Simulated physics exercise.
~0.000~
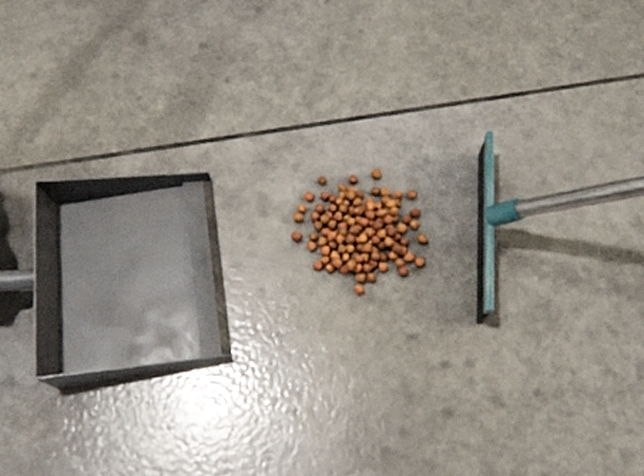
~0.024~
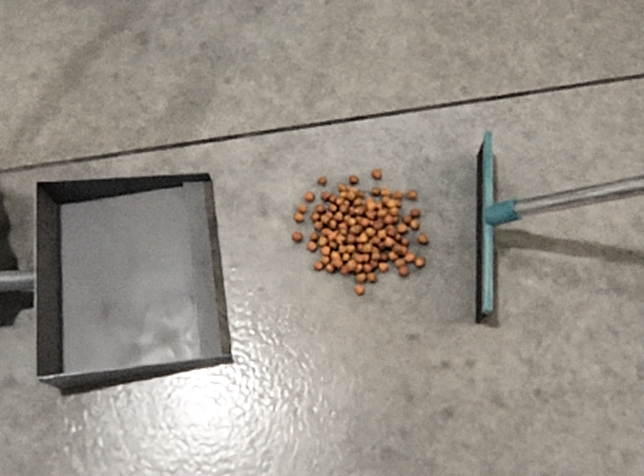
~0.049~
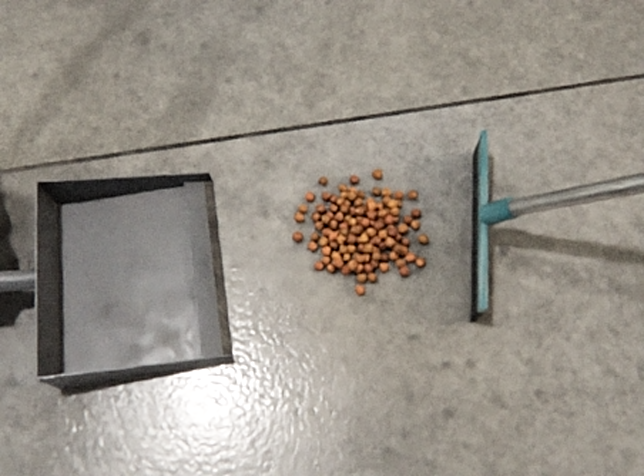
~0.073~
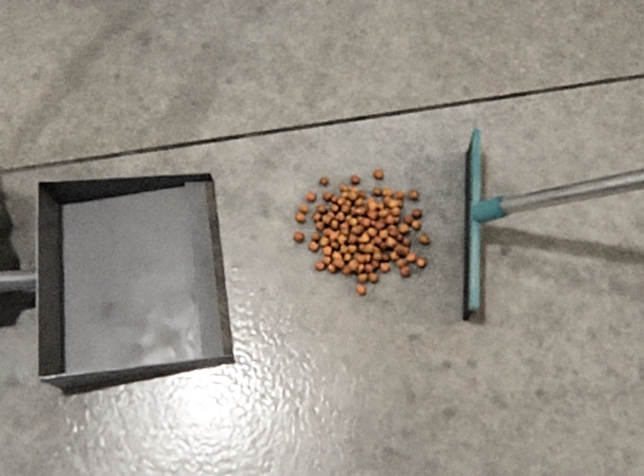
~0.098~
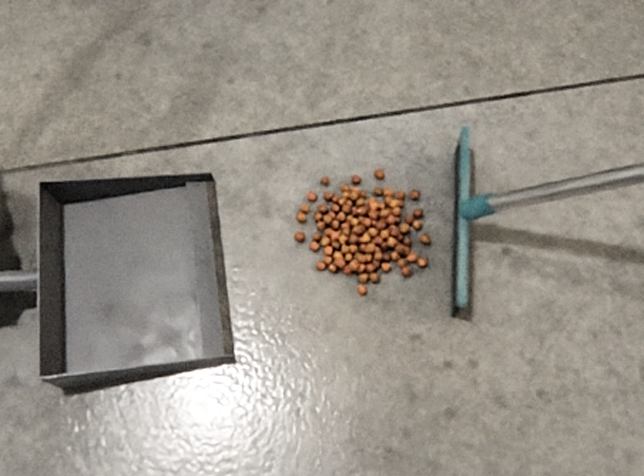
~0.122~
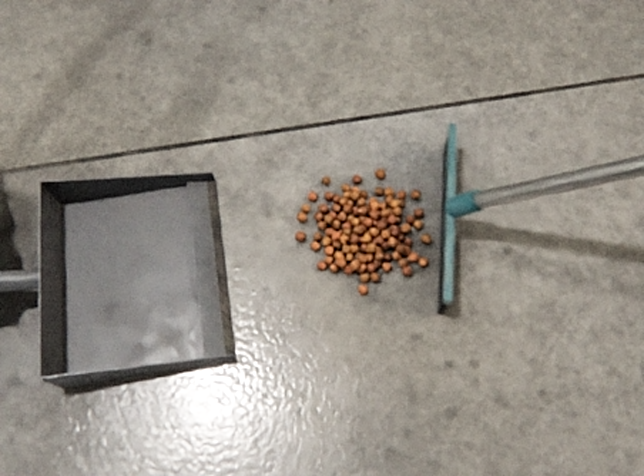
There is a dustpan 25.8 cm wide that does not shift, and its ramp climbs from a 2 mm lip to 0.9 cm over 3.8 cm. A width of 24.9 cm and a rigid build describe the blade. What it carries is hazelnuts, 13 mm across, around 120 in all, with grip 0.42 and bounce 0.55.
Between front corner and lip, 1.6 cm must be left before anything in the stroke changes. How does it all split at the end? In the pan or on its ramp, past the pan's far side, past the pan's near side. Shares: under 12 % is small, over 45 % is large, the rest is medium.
Pan: A medium share; far side: A medium share; near side: A small share.
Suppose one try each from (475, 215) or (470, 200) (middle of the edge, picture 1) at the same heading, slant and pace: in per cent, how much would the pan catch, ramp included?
The two tries give about 30 % and about 30 %.
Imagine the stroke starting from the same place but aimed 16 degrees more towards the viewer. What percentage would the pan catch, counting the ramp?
Then about 35 per cent.
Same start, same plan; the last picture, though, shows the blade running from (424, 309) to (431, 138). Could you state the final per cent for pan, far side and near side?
Per cent by place - pan 45, far side 25, near side 0.
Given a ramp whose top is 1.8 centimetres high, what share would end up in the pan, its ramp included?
Estimated share: Around 25 in a hundred.
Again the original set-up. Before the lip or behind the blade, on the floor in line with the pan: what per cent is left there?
30 %.
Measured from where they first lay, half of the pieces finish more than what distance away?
I'd say close to 24 cm.
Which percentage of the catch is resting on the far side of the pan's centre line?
Close to 90 %.
After 0.30 s, middle of the blade 17 cm from the lip; 0 % over the lip, far side 5 %, near side 0 %.
Then, at 0.42 s, middle of the blade 9 cm from the lip; 0 % over the lip, far side 20 %, near side 0 %.
After 0.67 s, middle of the blade 5 cm from the lip; 35 % over the lip, far side 30 %, near side 0 %.
In the end, at 1.6 s, pan 35 %, far side 30 %, near side 5 %, in front of the lip or behind the blade 30 %.
